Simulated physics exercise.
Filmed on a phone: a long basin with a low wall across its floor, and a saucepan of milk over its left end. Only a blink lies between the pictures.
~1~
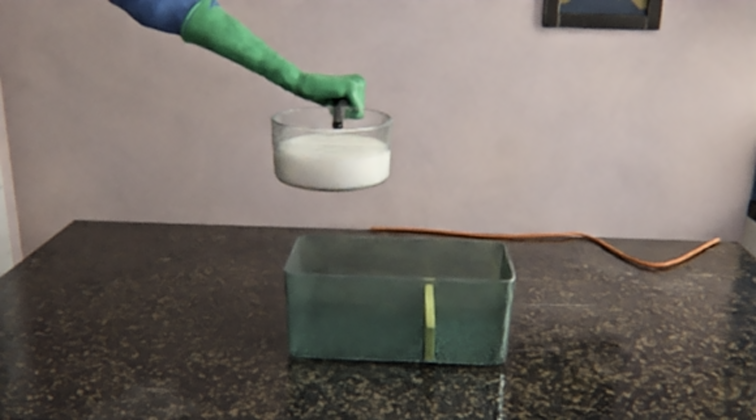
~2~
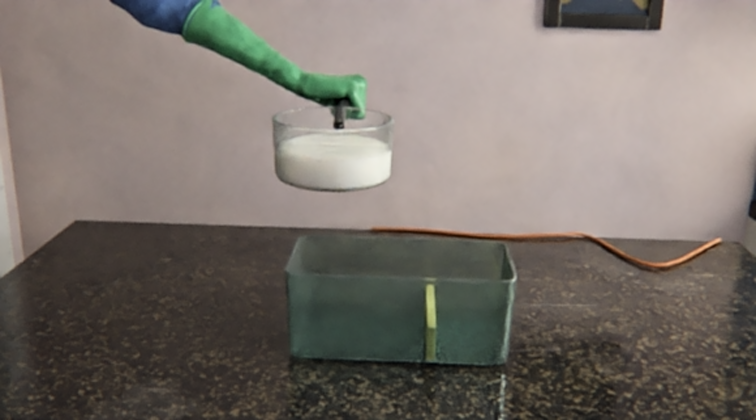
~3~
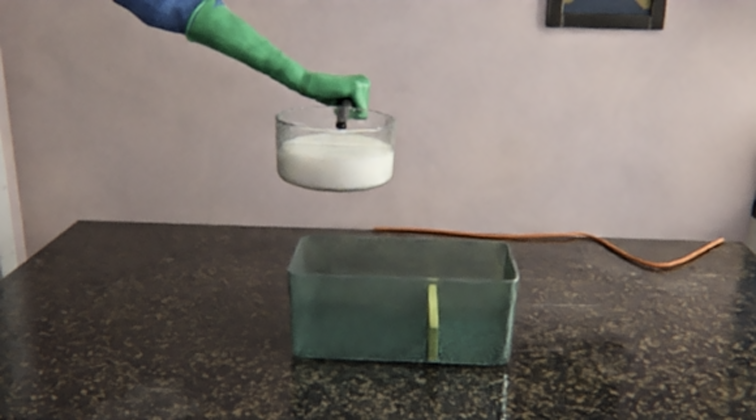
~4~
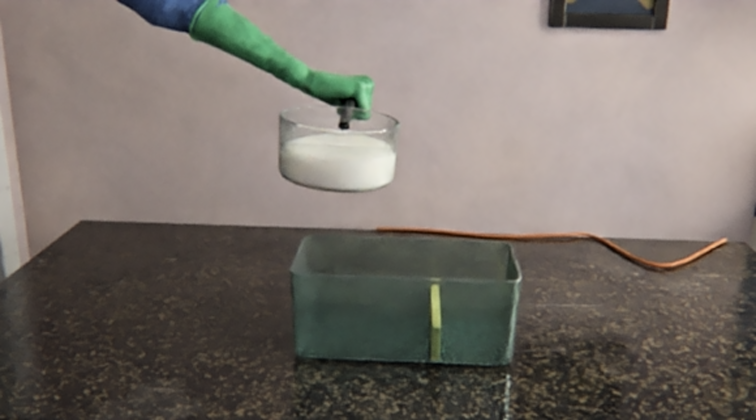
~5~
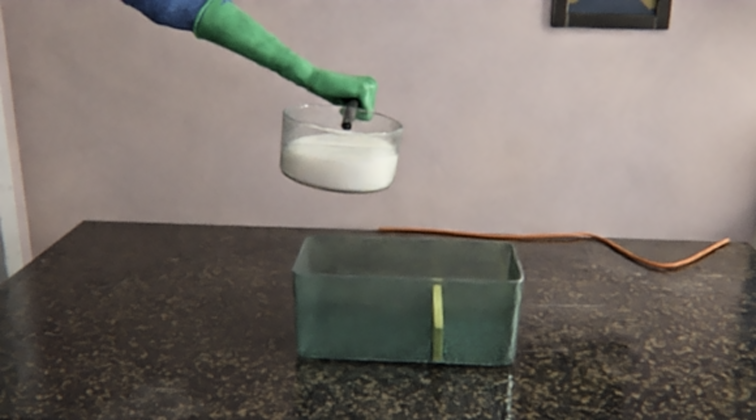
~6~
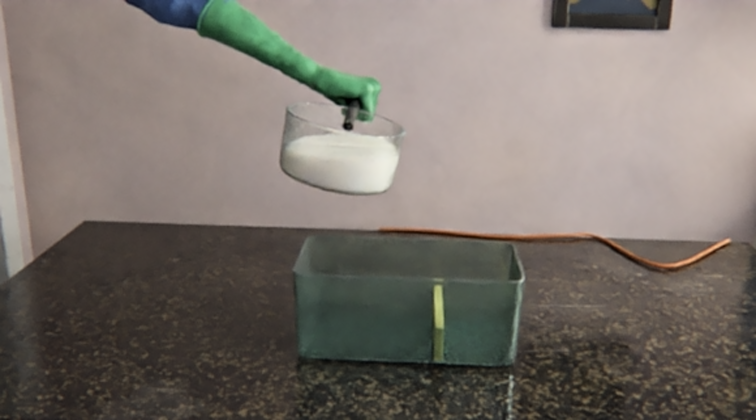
On a dark speckled tabletop, a green-gloved hand held a clear pan of white liquid above the left part of a long glassy basin, then slowly tilted it slightly to the right.
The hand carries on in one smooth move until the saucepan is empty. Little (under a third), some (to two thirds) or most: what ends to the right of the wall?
In the end from a third to two thirds is right of the wall.
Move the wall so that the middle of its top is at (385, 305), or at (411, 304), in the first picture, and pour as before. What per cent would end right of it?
Roughly 95 per cent, and 75 per cent.
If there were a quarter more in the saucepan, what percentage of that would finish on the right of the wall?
Some 60 per cent.
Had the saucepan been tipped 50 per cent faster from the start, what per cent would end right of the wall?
It comes to 40 per cent or so.
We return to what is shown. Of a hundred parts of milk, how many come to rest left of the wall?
Roughly 50 in a hundred.
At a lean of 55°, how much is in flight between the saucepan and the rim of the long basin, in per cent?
Near 20 %.
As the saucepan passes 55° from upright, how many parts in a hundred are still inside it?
Some 80 per cent.
A moment on, the saucepan is tipped part way and 81 per cent is still to pour, 2 is left of the wall and 0 right of it.
Next, the saucepan is tipped on its side and 26 per cent is still to pour, 16 is left of the wall and 43 right of it.
Then the saucepan is tipped on its side and 4 per cent is still to pour, 44 is left of the wall and 48 right of it.
Later the saucepan is tipped on its side and 1 per cent is still to pour, 50 is left of the wall and 48 right of it.
In the end 51 per cent lies left of the wall, 48 right of it and 1 outside.
